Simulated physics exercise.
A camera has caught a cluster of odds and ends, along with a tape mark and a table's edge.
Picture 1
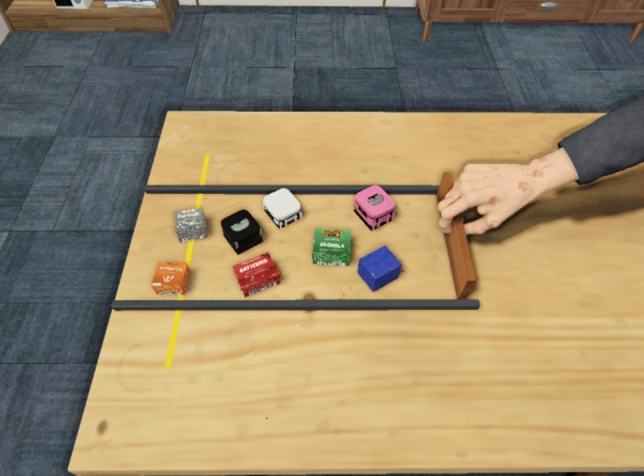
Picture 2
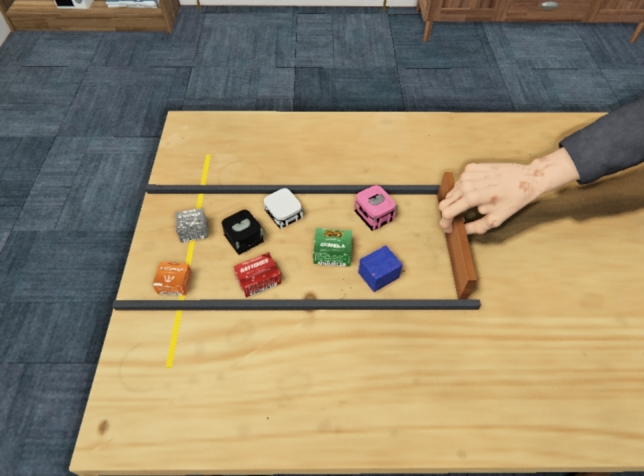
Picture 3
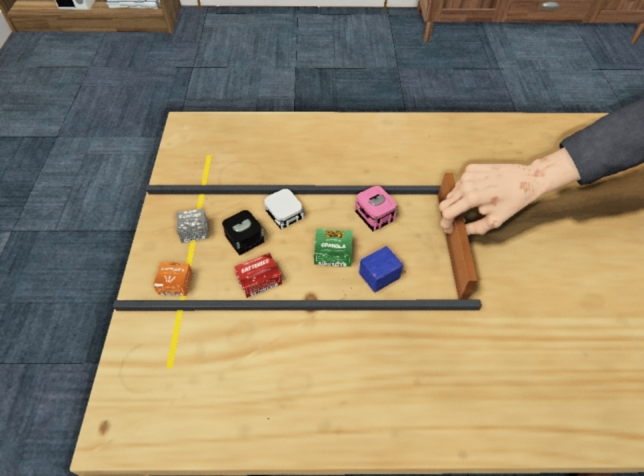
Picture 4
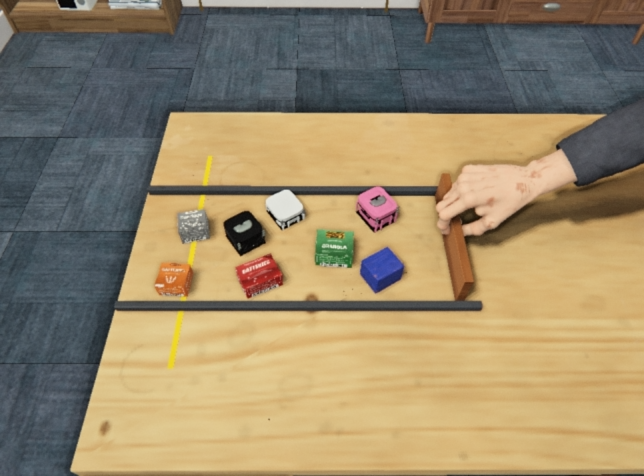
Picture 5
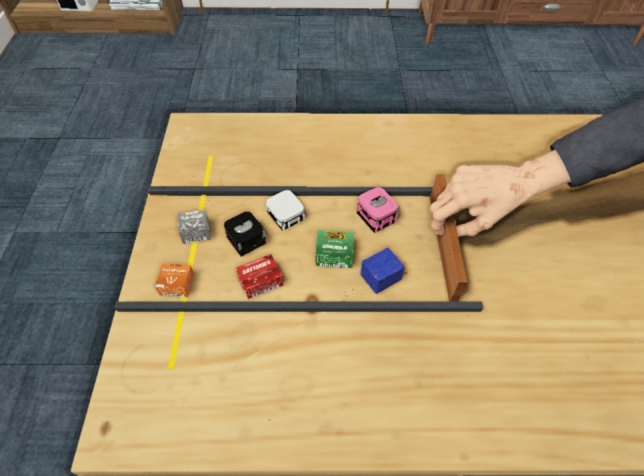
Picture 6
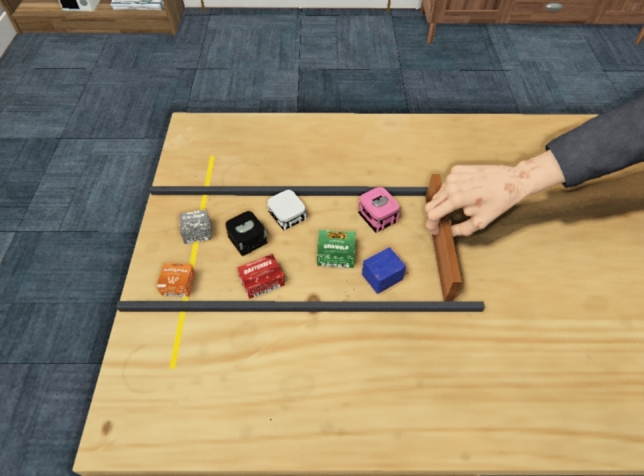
A hand slides a wooden board slightly left between two rails toward several still, colourful boxes.
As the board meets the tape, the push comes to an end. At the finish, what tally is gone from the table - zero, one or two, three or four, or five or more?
The tally gone is one or two.
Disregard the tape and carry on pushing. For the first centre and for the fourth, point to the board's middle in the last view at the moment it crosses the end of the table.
(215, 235), later (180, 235).
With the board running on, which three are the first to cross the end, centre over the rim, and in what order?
They go in this order: The orange box, the grey box and the black case.
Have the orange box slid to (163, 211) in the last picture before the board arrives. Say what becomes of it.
In that spot, it plunges.
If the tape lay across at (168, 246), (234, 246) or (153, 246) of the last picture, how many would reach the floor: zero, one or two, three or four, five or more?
One after another: Five or more, zero, five or over.
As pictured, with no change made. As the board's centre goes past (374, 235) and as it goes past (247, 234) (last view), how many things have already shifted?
The first number is 3, the next one 8.
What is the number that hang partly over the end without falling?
In total, 2 of them.
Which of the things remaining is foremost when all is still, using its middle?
That is the black case.
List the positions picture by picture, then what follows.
The first frame shows orange box (172, 278); grey box (191, 225); black case (242, 232); board (454, 233); tape (191, 244).
The second frame shows grey box (192, 225); white case (283, 209).
The third frame shows black case (243, 232); red box (258, 275).
The fourth frame shows orange box (175, 280); pink case (377, 209).
The fifth frame shows grey box (194, 227); green box (335, 249).
The sixth frame shows orange box (177, 280); grey box (196, 227); black case (246, 233); board (442, 235); tape (196, 246).
Early on, none off yet; orange box at rest near (177, 280); grey box at rest near (196, 227); black case at rest near (246, 233).
A while later, none off yet; orange box at rest near (177, 280); grey box at rest near (196, 227); black case travelled a little near (235, 234).
Further along, none off yet; orange box travelled about its own width near (136, 284); grey box travelled about its own width near (156, 215); black case travelled well along near (172, 232).
Finally, the number that fall off is one or two; lost, grey box and orange box.
